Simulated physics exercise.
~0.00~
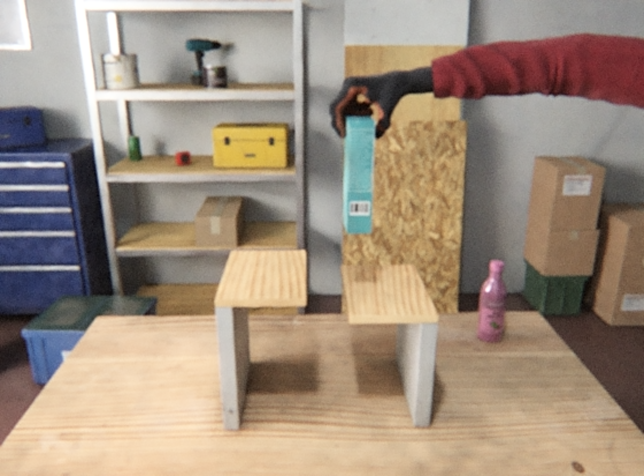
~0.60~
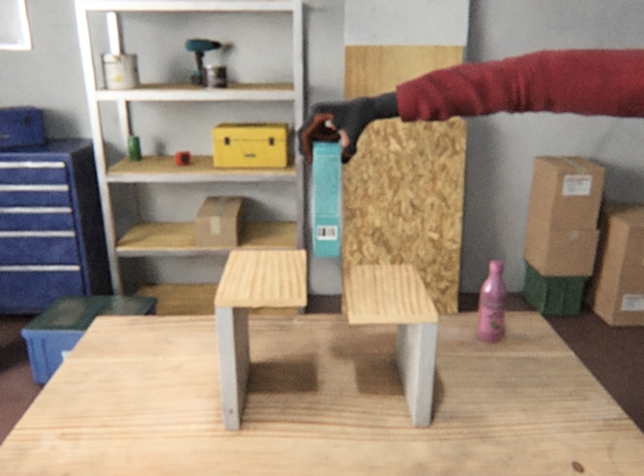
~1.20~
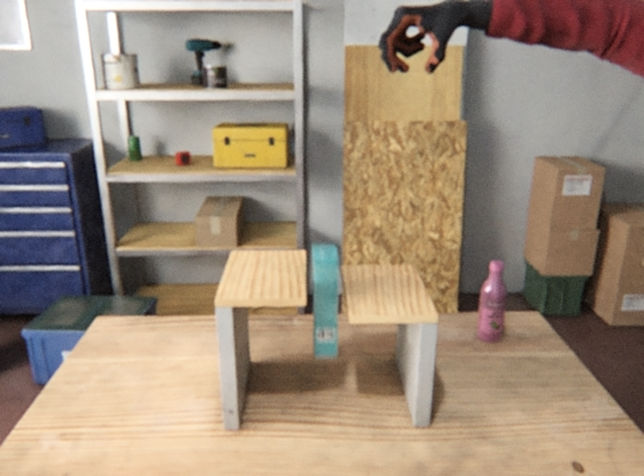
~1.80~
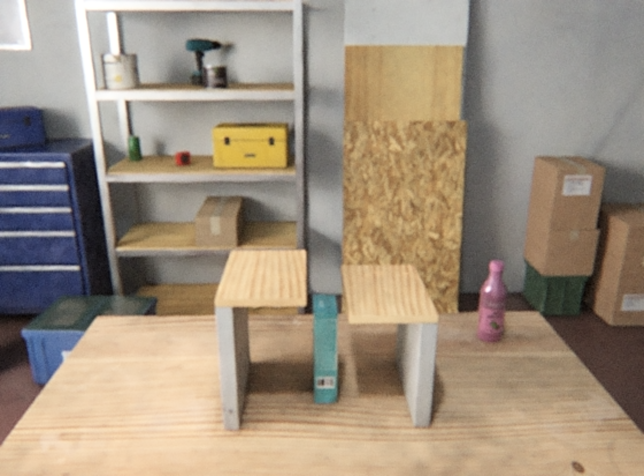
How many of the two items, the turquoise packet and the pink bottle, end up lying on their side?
None of them do. The turquoise packet and the pink bottle are both still upright at the end.
